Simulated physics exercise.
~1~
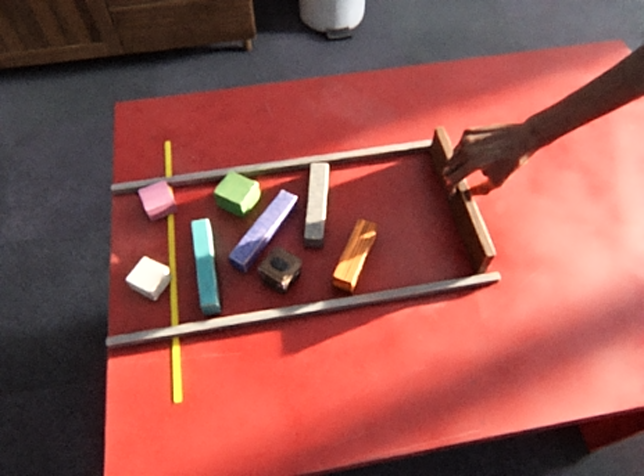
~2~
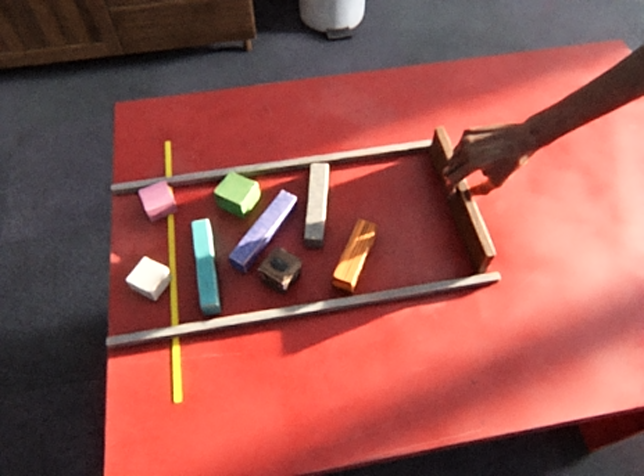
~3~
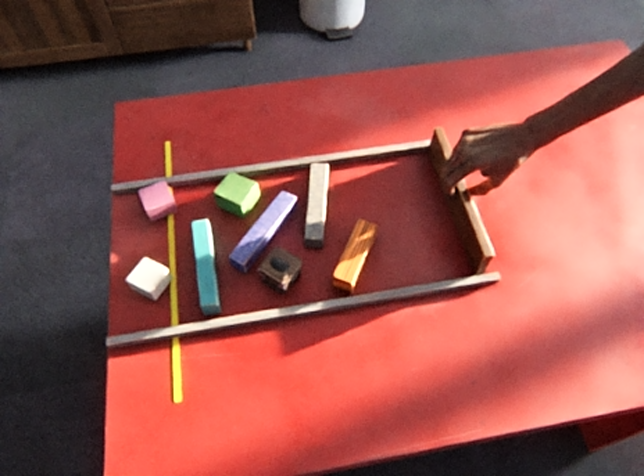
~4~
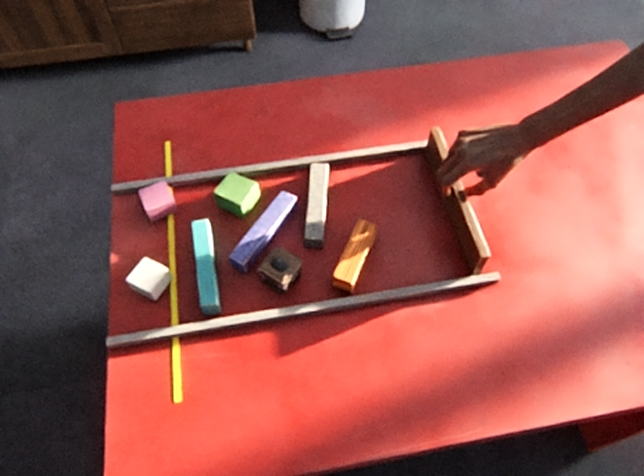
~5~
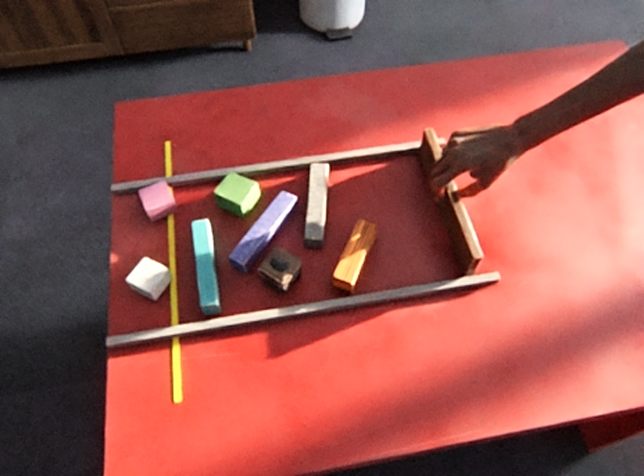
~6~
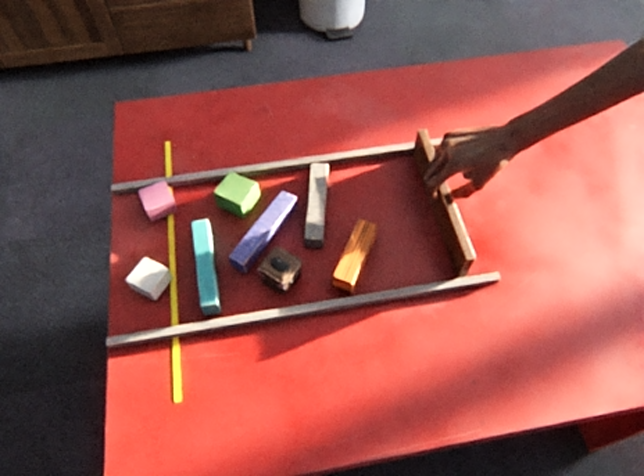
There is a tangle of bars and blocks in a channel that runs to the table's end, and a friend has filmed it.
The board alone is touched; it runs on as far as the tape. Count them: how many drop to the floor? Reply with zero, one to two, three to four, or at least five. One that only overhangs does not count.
It comes to three to four.
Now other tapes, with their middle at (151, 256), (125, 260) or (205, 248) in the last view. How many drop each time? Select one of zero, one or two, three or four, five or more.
Count per stopping tape, as listed: Five or over, more than four, not one.
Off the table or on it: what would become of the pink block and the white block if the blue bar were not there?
As for the pink block, it topples off; as for the white block, it topples off.
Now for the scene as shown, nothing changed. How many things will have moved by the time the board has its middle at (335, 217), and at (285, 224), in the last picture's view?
By the first moment it's 2, by the second it's 5.
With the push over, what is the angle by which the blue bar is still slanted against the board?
It sits some 15° out of line.
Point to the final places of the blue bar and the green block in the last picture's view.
Near (127, 240) and (111, 202).
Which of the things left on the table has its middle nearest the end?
It would be the green block.
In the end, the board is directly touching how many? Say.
2 are in contact with it.
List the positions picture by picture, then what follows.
White block (150, 279); pink block (158, 201); turquoise bar (206, 266); board (459, 198); tape (172, 253), in the first picture.
Pink block (158, 201); brown case (281, 271), in the second picture.
Turquoise bar (206, 266); orange stick (355, 255), in the third picture.
White block (150, 279); green block (237, 195), in the fourth picture.
Pink block (158, 201); board (448, 199), in the fifth picture.
White block (150, 279); pink block (158, 201); turquoise bar (206, 266); board (441, 201); tape (172, 253), in the sixth picture.
Early on, none off yet; white block at rest near (150, 279); pink block at rest near (158, 201); turquoise bar at rest near (206, 266).
Finally, the number that fall off is three or four; lost, turquoise bar, pink block and white block.
